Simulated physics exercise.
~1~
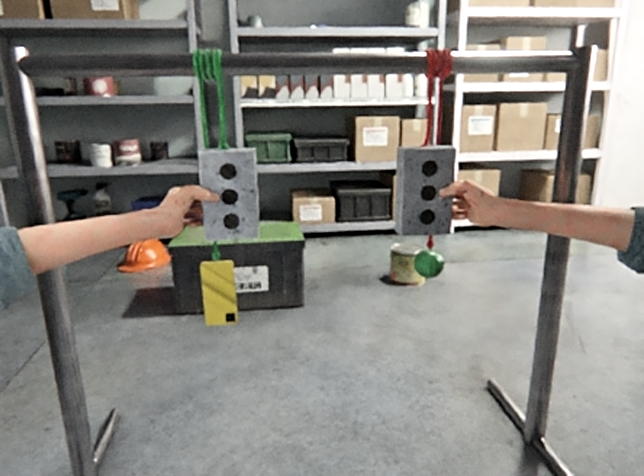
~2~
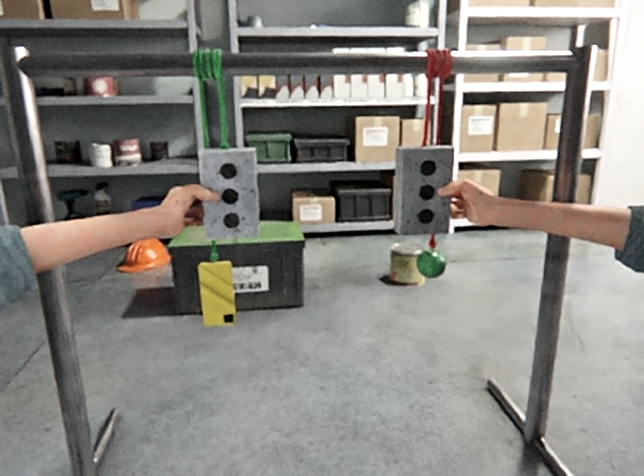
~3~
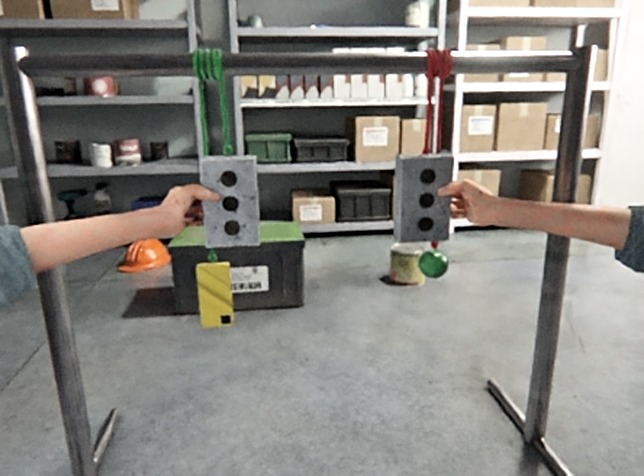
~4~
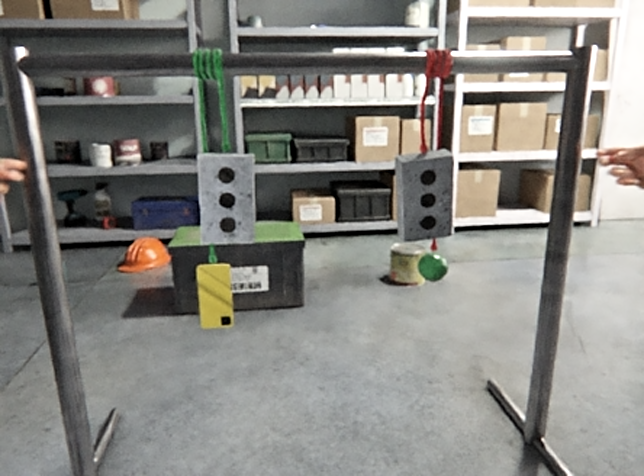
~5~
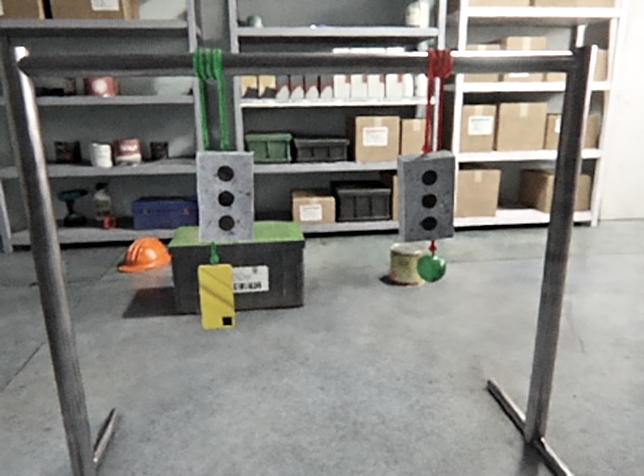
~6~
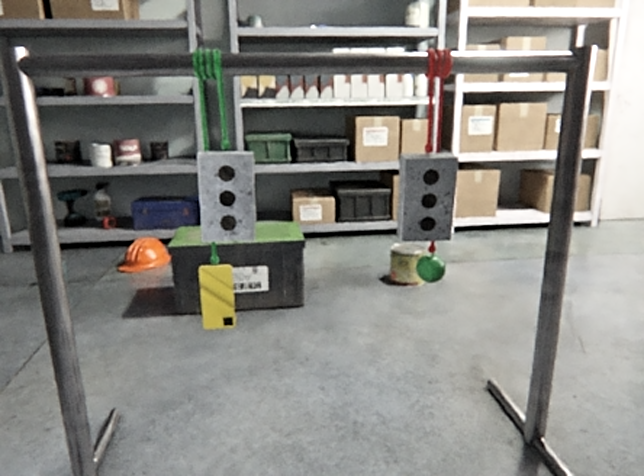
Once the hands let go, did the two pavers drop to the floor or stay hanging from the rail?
Both the left paver and the right paver stayed hanging from the rail on their cords after the hands let go.
Two hands, one from each side, held a pair of gray pavers hanging on green and red cords from a metal rail. They let go and drew back out of view, and both pavers stayed hanging at about the same height.
